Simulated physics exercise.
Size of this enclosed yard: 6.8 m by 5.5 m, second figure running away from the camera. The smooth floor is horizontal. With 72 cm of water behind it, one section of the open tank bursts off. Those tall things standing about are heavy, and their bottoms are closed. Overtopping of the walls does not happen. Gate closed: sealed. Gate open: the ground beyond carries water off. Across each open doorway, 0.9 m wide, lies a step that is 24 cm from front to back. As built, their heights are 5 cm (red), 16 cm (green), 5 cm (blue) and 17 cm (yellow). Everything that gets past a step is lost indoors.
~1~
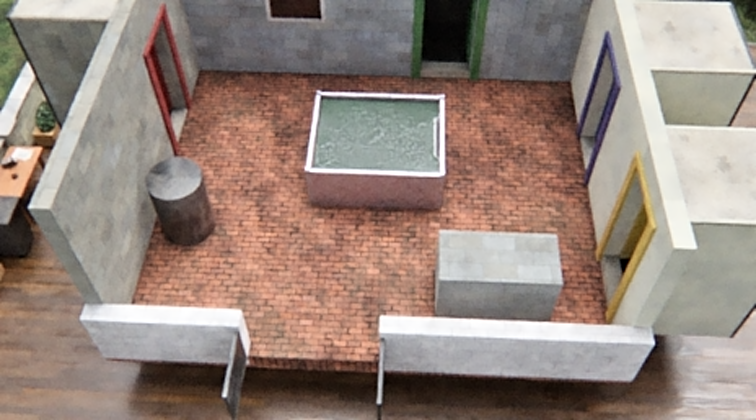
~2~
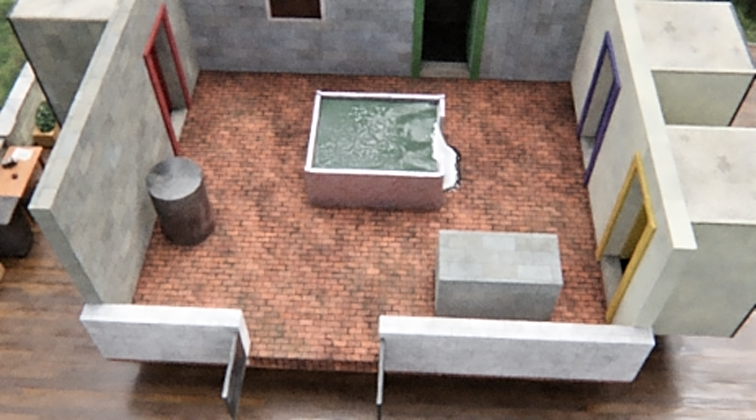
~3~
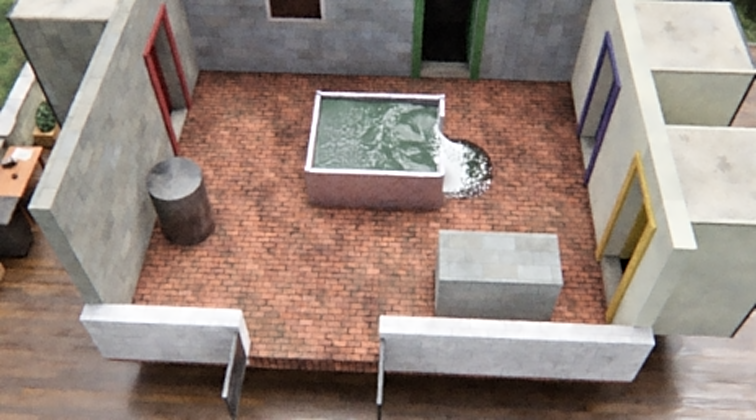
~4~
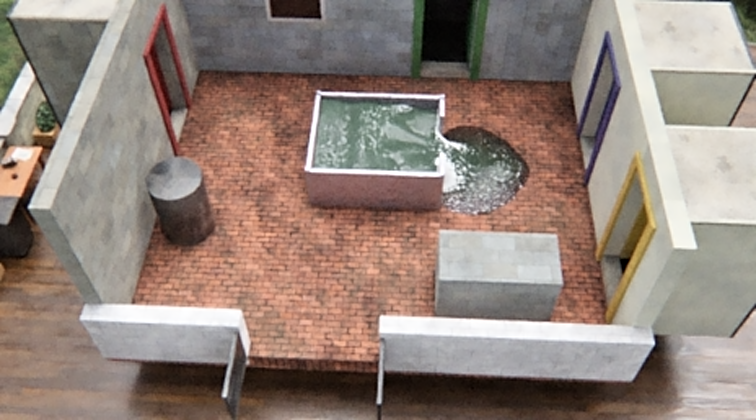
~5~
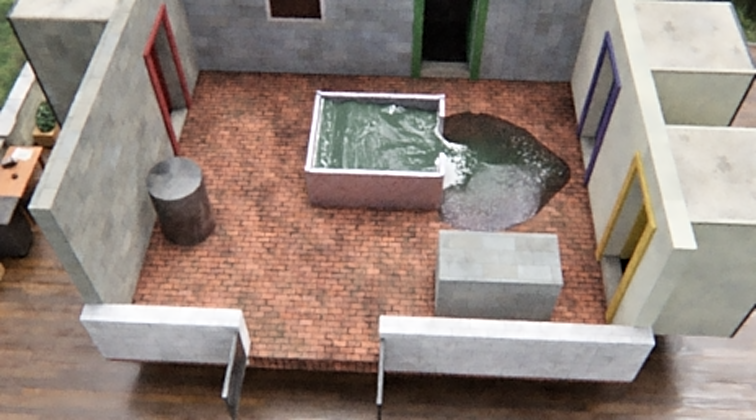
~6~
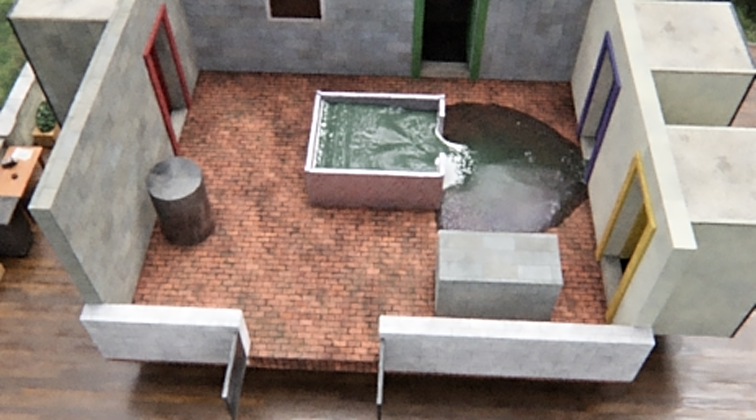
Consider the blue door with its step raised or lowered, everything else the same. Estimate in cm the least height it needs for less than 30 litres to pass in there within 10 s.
I would say 23 cm.
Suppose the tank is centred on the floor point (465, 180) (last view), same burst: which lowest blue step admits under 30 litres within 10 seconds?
Then close to 34 cm.
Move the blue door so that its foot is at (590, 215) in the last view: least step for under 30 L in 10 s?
19 cm.
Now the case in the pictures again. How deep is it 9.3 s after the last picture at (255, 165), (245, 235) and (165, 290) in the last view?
Close to 4, 3 and 5 cm deep.
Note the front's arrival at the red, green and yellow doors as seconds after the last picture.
Red = 5.5 s, green = 0.8 s, yellow = 0.7 s.
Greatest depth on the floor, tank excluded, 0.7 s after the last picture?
Max depth: Near 38 cm.
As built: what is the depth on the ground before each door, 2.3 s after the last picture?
Depths in cm - red: 0, green: 5, blue: 18, yellow: 11.
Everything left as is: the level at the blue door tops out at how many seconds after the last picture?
About 2.6 seconds.
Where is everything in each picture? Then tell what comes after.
In the first picture, the open tank at (378, 136) is whole and still, 72 cm deep; the blue door at (597, 114) is dry.
In the second picture, water pours out at (438, 159) and has run 0.3 m, to (457, 182); about 11 cm deep outside, 72 cm at the back.
In the third picture, the front is at (487, 180), 0.8 m from the gap at (438, 159); 0.8 m2 of floor is wet, 72 cm left at the back.
In the fourth picture, water pours out at (438, 159) and has run 1.4 m, to (523, 176); about 7 cm deep outside, 72 cm at the back.
In the fifth picture, the front is at (564, 177), 2.1 m from the gap at (438, 158); 3.5 m2 of floor is wet, 66 cm left at the back.
In the sixth picture, the front is at (590, 174), 2.5 m from the gap at (438, 158); 5.0 m2 of floor is wet, 61 cm left at the back; water is at the blue door at (597, 114).
Then, 0.7 s after the last picture water covers 25 % of the floor, deepest (38 cm) near (446, 170); 5 cm at the blue door, 64 litres in over its 5 cm step.
Then, 2.3 s after the last picture water covers 35 % of the floor, deepest (25 cm) near (446, 170); 18 cm at the blue door, 260 litres in over its 5 cm step.
Then, 9.3 s after the last picture water covers 95 % of the floor, deepest (8 cm) near (591, 343); 8 cm at the blue door, 474 litres in over its 5 cm step.
At the blue door as built, the water peaked near 18 cm, 2.5 s after the last picture.
With a step of 20.5 cm, 57 litres would have come in within the 10 s; with 27.5 cm, 8 litres. So under 30 litres takes about 23 cm.
